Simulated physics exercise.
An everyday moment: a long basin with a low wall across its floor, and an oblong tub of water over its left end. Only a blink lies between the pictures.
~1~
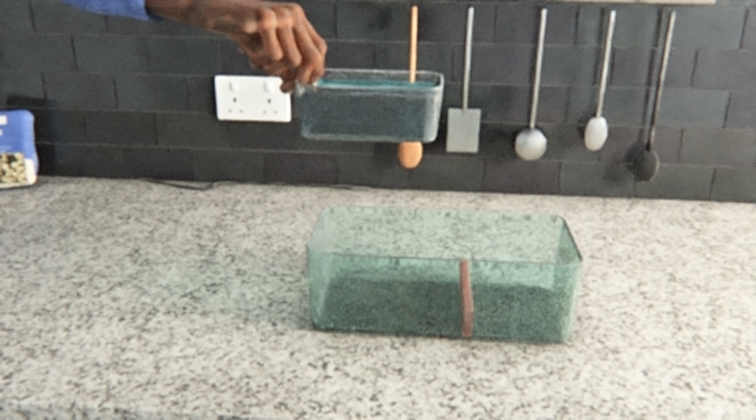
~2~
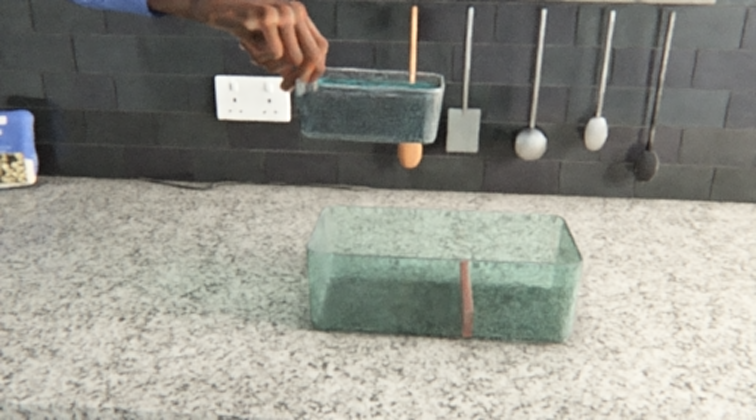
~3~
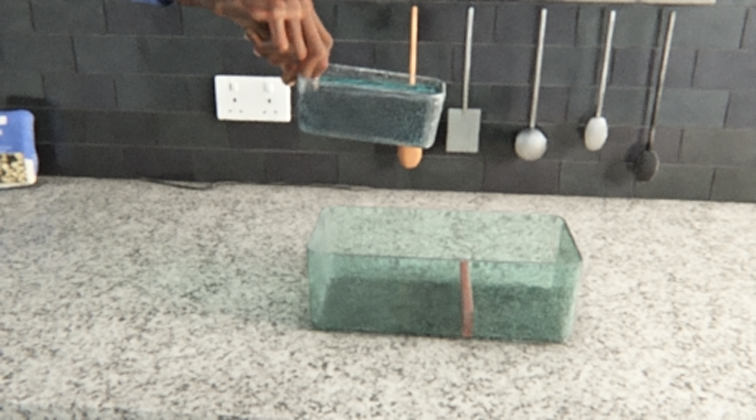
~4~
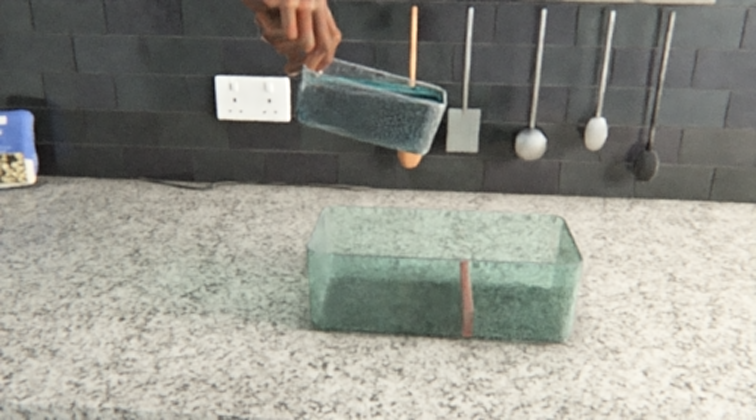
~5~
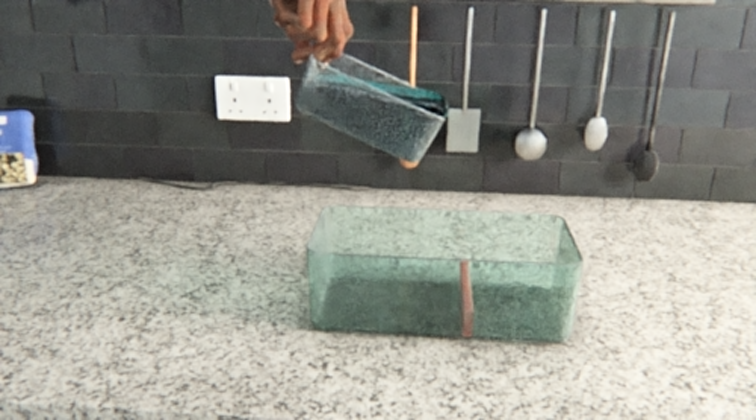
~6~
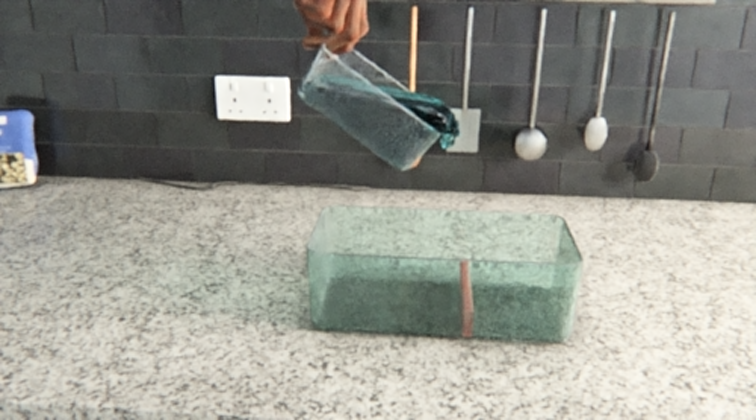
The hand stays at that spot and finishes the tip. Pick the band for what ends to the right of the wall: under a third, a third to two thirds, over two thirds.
The share right of the wall is between a third and two thirds.
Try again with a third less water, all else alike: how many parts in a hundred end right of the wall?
Close to 45 per cent.
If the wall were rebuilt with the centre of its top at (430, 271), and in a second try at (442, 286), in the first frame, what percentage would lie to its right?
About 80 and 65 per cent.
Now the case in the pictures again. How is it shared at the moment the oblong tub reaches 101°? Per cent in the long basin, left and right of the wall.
The left part 5 per cent, the right part 55.
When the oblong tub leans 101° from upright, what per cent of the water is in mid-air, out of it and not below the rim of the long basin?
It comes to 30 per cent or so.
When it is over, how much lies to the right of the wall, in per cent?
It comes to 50 per cent or so.
A moment on, the tilt is 101° and 5 per cent is still to pour, 7 is left of the wall and 55 right of it.
Next, the tilt is 121° and 0 per cent is still to pour, 32 is left of the wall and 52 right of it.
Then the tilt is 121° and 0 per cent is still to pour, 39 is left of the wall and 55 right of it.
Later the tilt is 121° and 0 per cent is still to pour, 43 is left of the wall and 51 right of it.
Finally, 43 per cent lies left of the wall, 51 right of it and 6 outside.
